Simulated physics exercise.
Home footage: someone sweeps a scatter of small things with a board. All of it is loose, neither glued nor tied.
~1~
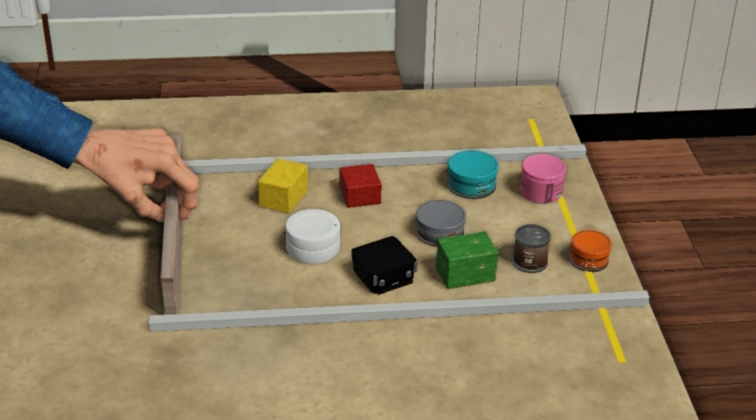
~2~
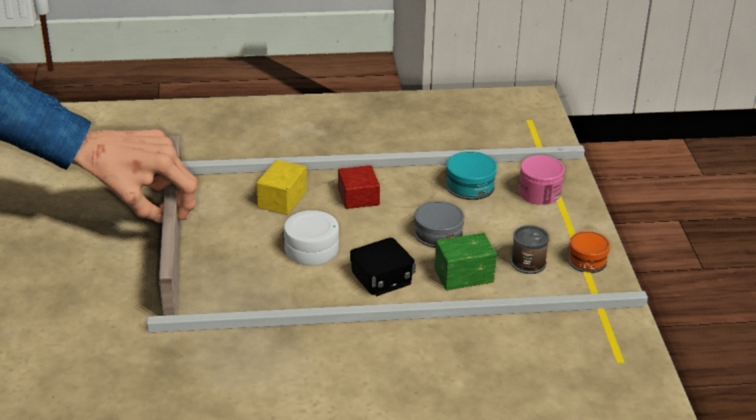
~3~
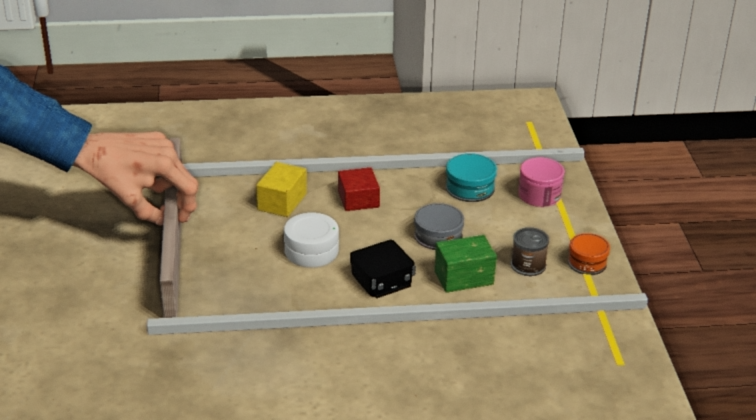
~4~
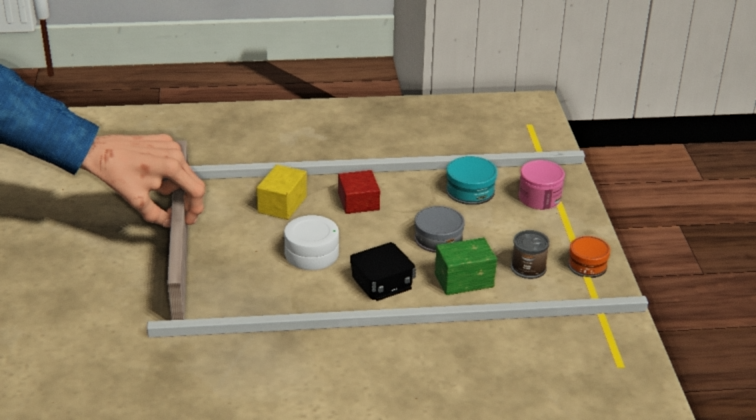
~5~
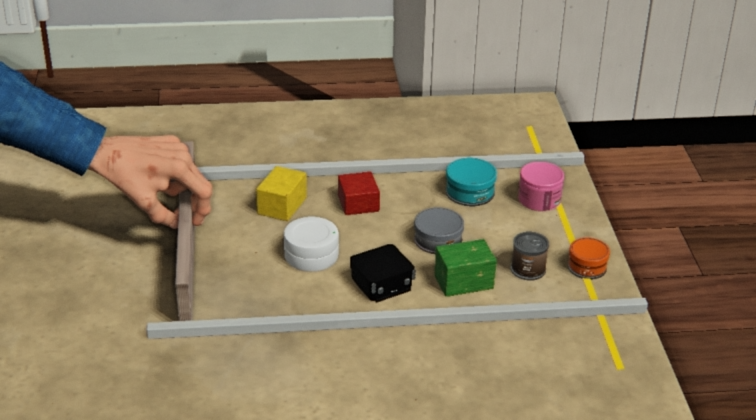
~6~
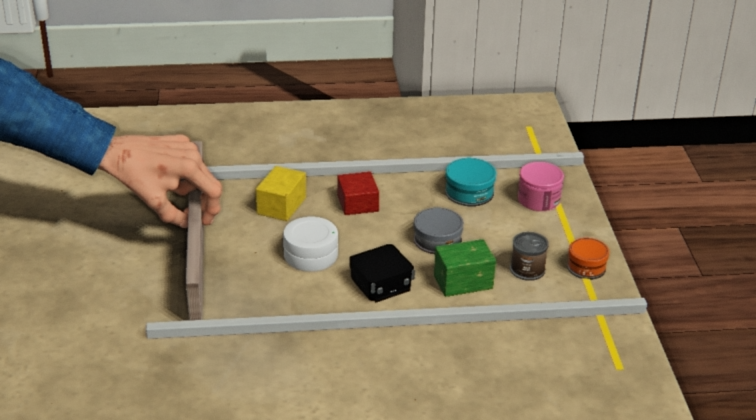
A hand slides a board slightly right toward loose blocks and tubs on a table.
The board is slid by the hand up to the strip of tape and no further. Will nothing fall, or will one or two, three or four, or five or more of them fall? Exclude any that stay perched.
The number of pieces cleared off the edge is going to be five or above.
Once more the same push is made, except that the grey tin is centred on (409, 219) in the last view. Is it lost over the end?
Grey tin: Safe.
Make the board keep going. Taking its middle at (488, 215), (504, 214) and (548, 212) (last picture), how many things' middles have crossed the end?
Result per place: 1; 2; 5.
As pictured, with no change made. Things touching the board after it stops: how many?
Number: 4.
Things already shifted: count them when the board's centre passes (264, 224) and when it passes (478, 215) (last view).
The count reaches 1 first and 10 second.
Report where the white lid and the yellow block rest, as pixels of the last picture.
The white lid stops around (601, 235); the yellow block around (569, 178).
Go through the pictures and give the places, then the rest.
In the first picture, orange pot (590, 251); pink tub (543, 179); brown pot (531, 249); board (173, 221); tape (571, 225).
In the second picture, pink tub (541, 180); red block (359, 187).
In the third picture, brown pot (530, 252); yellow block (282, 189).
In the fourth picture, orange pot (589, 257); black case (382, 272).
In the fifth picture, pink tub (541, 186); grey tin (439, 231).
In the sixth picture, orange pot (588, 258); pink tub (540, 187); brown pot (529, 256); board (196, 227); tape (568, 232).
Early on, none off yet; orange pot at rest near (588, 258); pink tub at rest near (540, 187); brown pot at rest near (529, 256).
A while later, none off yet; orange pot travelled a little near (609, 258); pink tub travelled about its own width near (572, 189); brown pot travelled about its own width near (573, 253).
Finally, the number that fall off is five or more; lost, red block, green block, turquoise pot, brown pot, pink tub and orange pot.
